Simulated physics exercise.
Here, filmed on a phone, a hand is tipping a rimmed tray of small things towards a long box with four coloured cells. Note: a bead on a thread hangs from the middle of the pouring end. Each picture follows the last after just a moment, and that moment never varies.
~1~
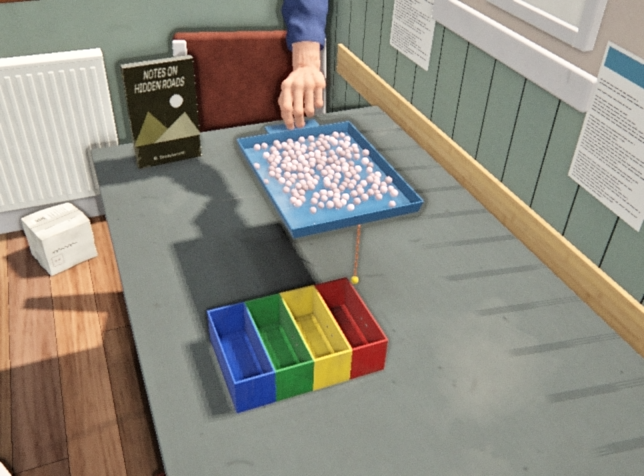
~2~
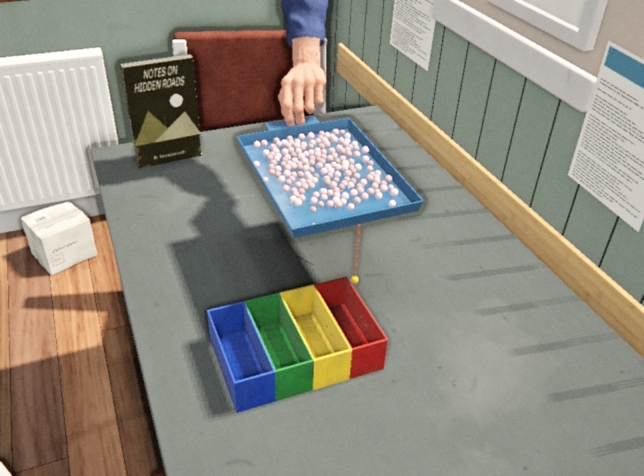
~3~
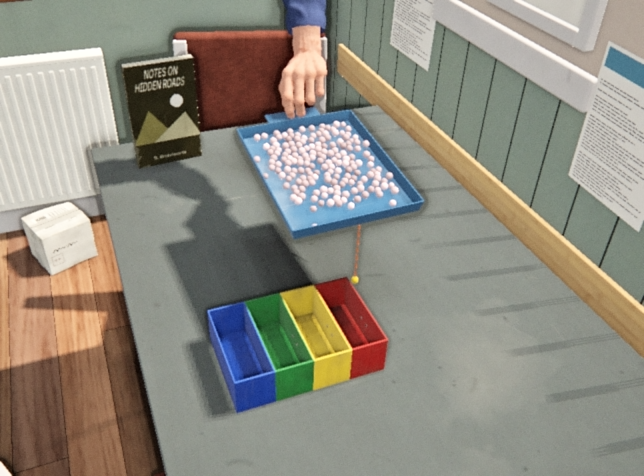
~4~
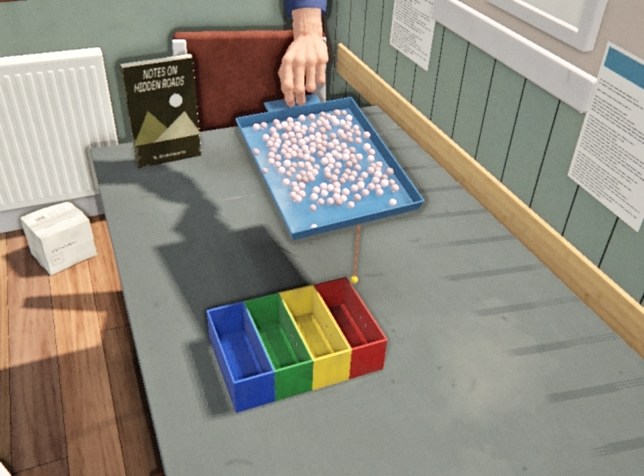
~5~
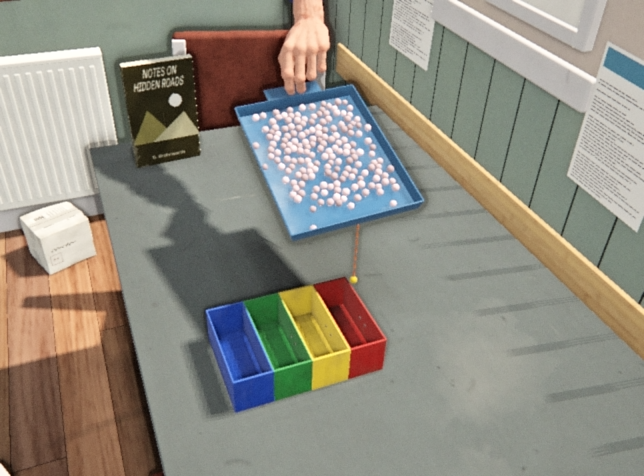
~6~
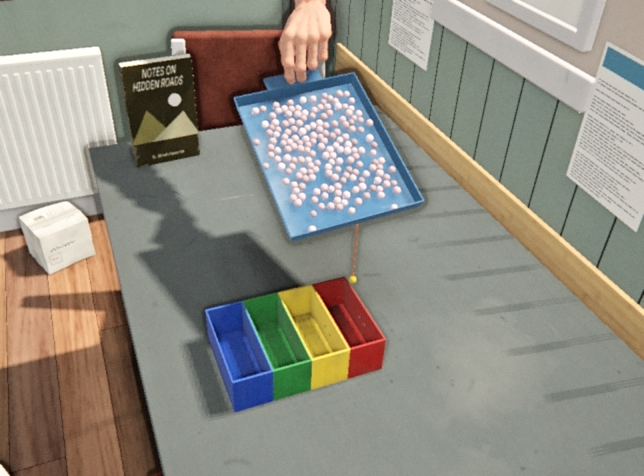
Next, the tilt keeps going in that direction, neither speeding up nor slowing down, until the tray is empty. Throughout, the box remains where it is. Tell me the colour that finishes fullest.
It's yellow.
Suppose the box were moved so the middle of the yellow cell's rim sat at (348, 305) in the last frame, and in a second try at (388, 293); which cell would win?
For the first position it is that green cell, and for the second it is the cell in blue.
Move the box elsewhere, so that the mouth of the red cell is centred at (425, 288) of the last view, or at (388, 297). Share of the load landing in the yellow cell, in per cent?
First position: Some 0 %; second position: Some 20 %.
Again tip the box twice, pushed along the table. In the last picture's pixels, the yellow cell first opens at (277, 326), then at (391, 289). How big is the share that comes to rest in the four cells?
Roughly 60 %, then roughly 50 %.
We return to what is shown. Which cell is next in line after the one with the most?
It is the red one.
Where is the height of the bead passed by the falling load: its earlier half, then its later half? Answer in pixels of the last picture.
It goes through near (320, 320) first, then near (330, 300).
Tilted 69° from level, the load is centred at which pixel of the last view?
(328, 234).
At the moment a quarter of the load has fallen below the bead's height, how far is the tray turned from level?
About 70°.
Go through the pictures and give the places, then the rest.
Corners of the pouring end at (294, 227) and (420, 200), level; middle of the load at (319, 168), sugar pearls; bead on its thread at (355, 280); blue cell at (256, 390); green cell at (295, 378); yellow cell at (332, 367); red cell at (368, 357), in the first picture.
Corners of the pouring end at (294, 227) and (420, 200), level; middle of the load at (320, 166), in the second picture.
Corners of the pouring end at (294, 228) and (421, 200), tipped barely, lowest at the left corner; middle of the load at (320, 161), in the third picture.
Corners of the pouring end at (294, 230) and (420, 200), tipped a little, lowest at the left corner; middle of the load at (320, 154), in the fourth picture.
Corners of the pouring end at (293, 232) and (420, 199), tipped clearly, lowest at the left corner; middle of the load at (320, 149), a stray few on the move, in the fifth picture.
Corners of the pouring end at (293, 234) and (420, 199), tipped clearly, lowest at the left corner; middle of the load at (321, 147), nearly all on the move; blue cell at (253, 389); green cell at (293, 377); yellow cell at (330, 367); red cell at (366, 356), in the sixth picture.
Soon, tray tipped steeply; about two thirds on the tray; a small part in the yellow cell; a small part in the green cell; a small part in the red cell; a small part falling or outside the box.
A while on, tray tipped past a quarter turn; a stray few on the tray; about a third in the yellow cell; about a quarter in the red cell; a small part in the green cell; a stray few in the blue cell; about a quarter falling or outside the box.
Towards the end, tray tipped past a quarter turn; about half in the yellow cell; about a quarter in the red cell; a small part in the green cell; a stray few in the blue cell; a small part falling or outside the box.
Finally, tray tipped past a quarter turn; about half in the yellow cell; about a quarter in the red cell; a small part in the green cell; a stray few in the blue cell; a small part outside the box.
